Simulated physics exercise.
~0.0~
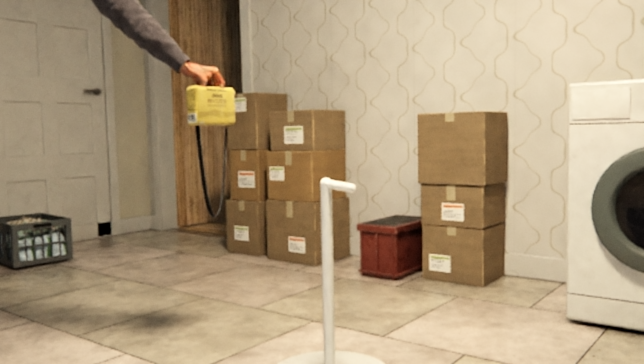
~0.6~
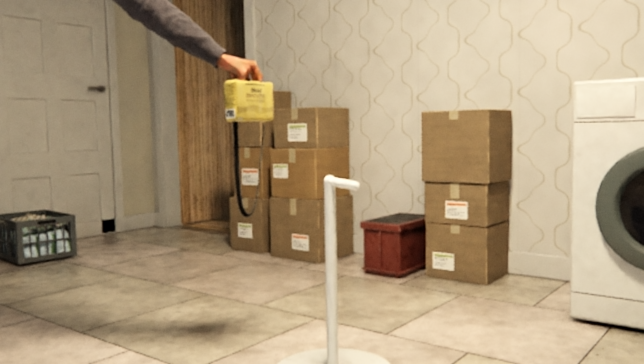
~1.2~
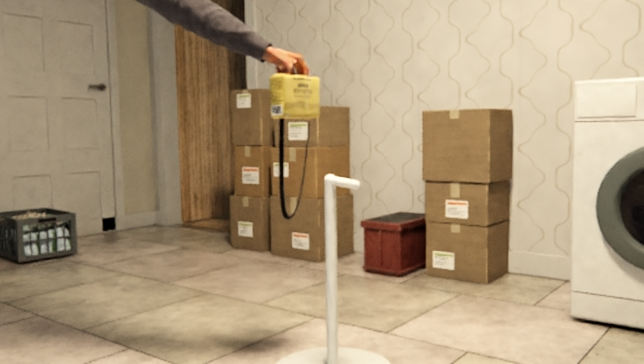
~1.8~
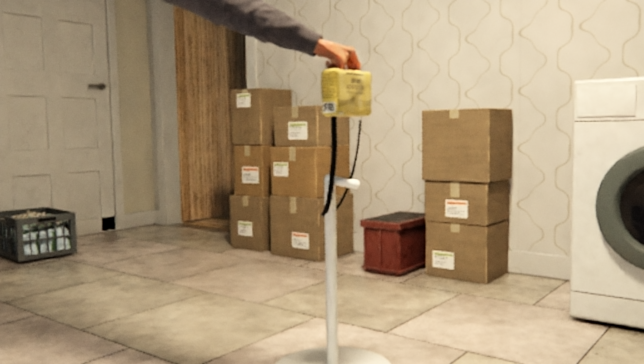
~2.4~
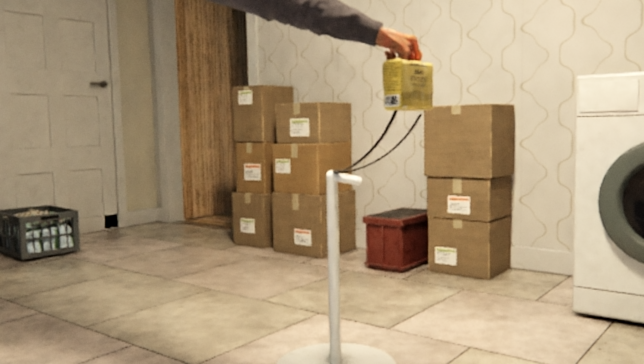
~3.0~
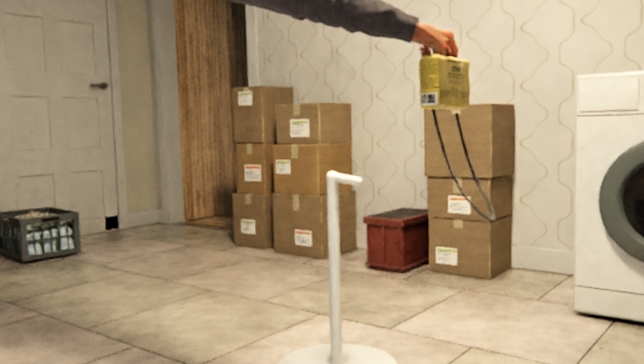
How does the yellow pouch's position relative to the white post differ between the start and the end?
At the start the yellow pouch is held to the left of the post, in front of the left stack of boxes. By the end it is to the right of the post and slightly higher in view, near the top of the right stack of boxes.
